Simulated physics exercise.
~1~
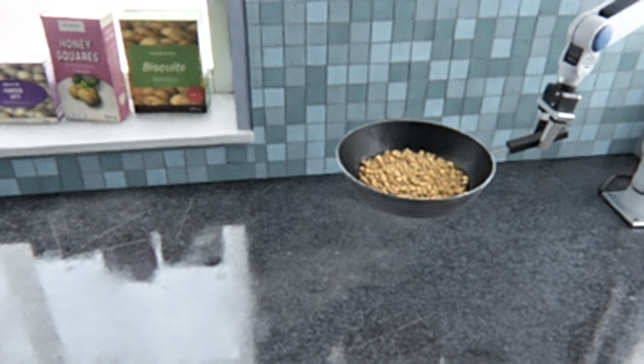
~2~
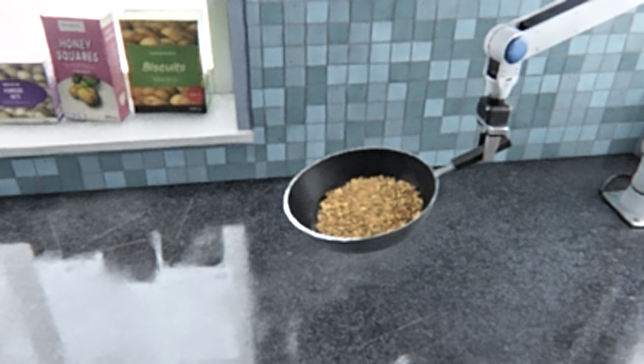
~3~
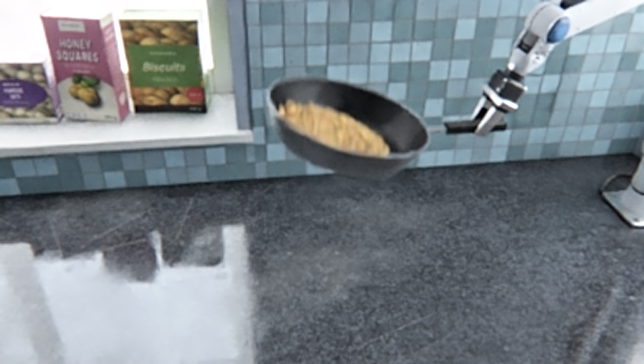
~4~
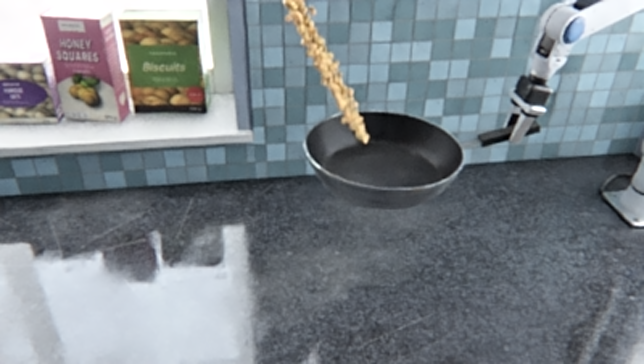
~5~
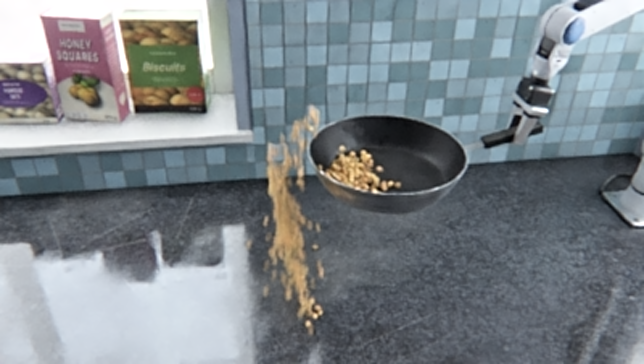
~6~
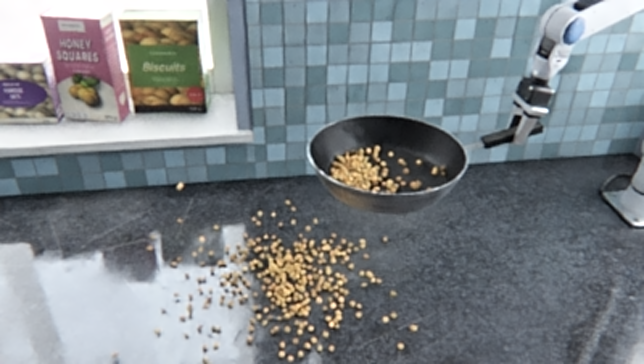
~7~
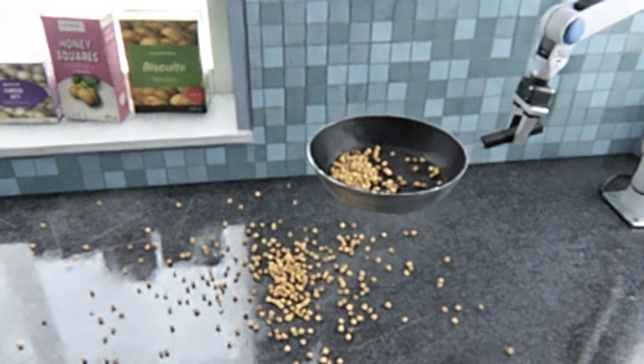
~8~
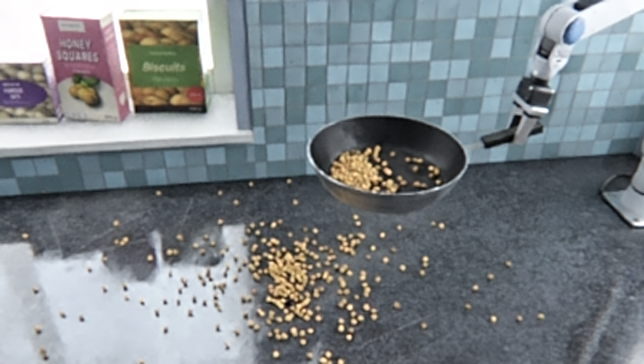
Chickpeas flew out of a dark frying pan when a robot arm swung it left, tilted it and jerked it upward, and most missed the pan as it levelled, scattering across the dark countertop while a smaller heap stayed inside.
